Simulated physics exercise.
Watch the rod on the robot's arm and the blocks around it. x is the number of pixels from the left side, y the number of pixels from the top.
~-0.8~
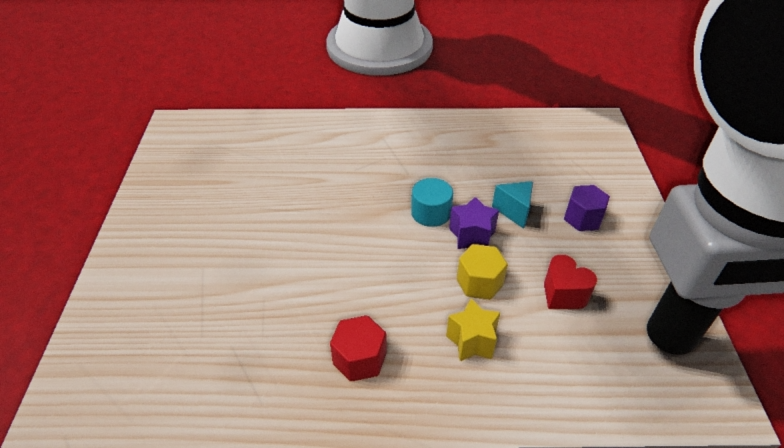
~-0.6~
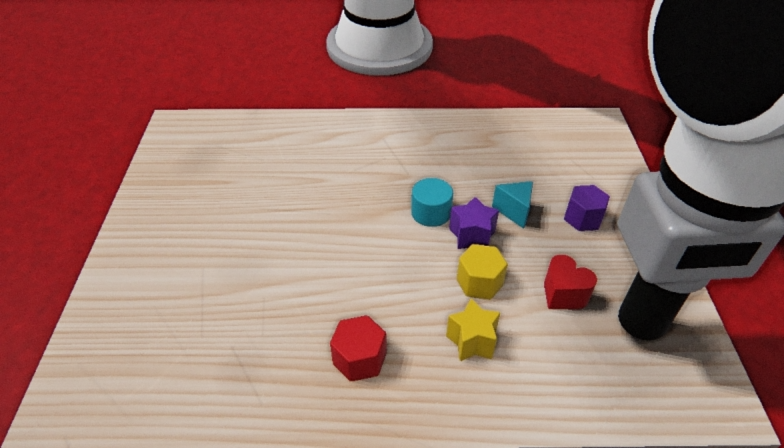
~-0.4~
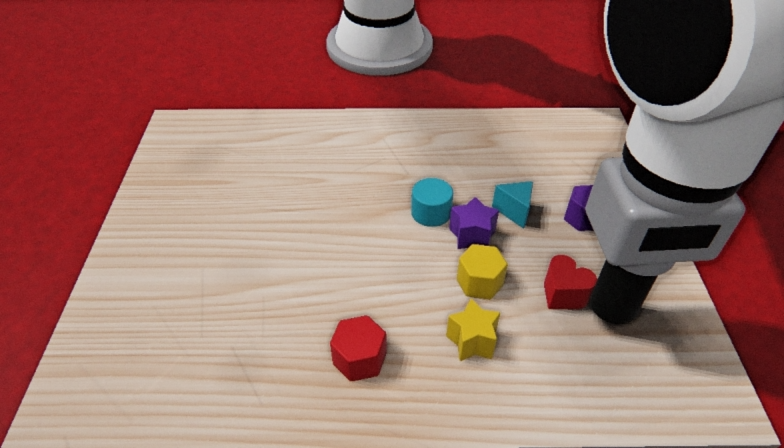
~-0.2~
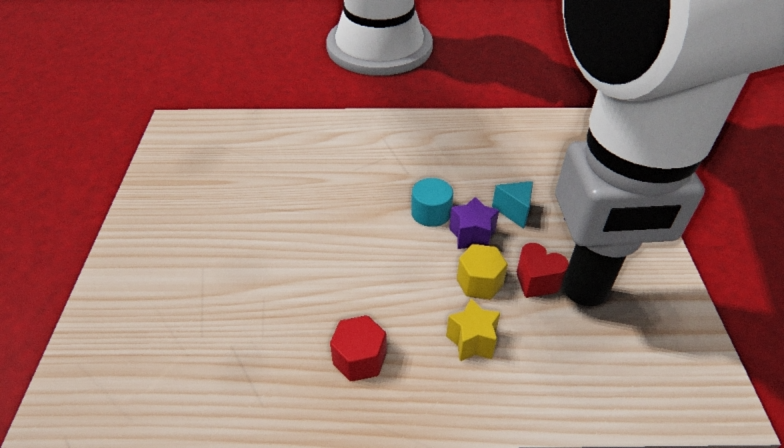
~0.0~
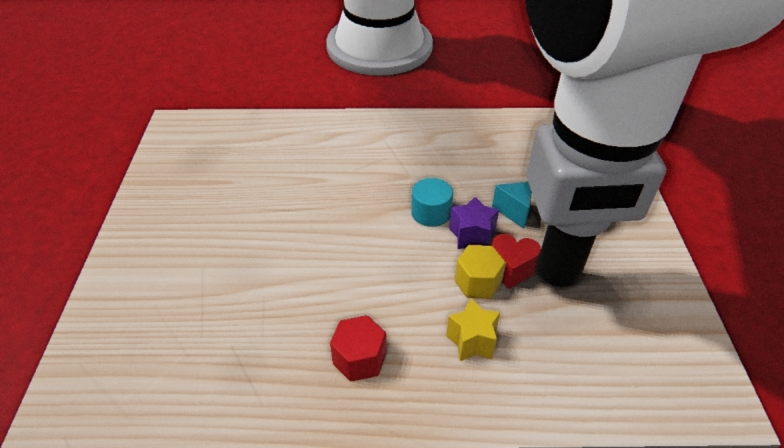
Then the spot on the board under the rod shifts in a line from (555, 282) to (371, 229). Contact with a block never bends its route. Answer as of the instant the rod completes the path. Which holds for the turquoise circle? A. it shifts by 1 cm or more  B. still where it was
Answer: A.
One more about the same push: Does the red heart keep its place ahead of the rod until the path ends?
Yes, that is how it ends up.
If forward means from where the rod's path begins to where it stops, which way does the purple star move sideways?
It will end up to the right.
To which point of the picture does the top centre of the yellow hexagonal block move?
My best guess is (447, 263).
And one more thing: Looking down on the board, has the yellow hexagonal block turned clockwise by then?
Short answer: No.
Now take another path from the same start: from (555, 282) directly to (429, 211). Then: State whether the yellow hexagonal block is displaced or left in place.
The answer is that it is displaced.
What follows on the original path. One third of the way, rod at (492, 252); turquoise circle at (421, 179); purple star at (454, 201), turned 35° clockwise; yellow hexagonal block at (461, 264), turned 45° anticlockwise; red heart at (458, 227), turned 25° anticlockwise.
Two thirds of the way, rod at (429, 235); turquoise circle at (416, 163); purple star at (434, 190), turned 100° clockwise; yellow hexagonal block at (447, 263), turned 95° anticlockwise; red heart at (399, 206).
At the end, rod at (371, 219); turquoise circle at (416, 163); purple star at (434, 190), turned 100° clockwise; yellow hexagonal block at (447, 263), turned 95° anticlockwise; red heart at (354, 185).
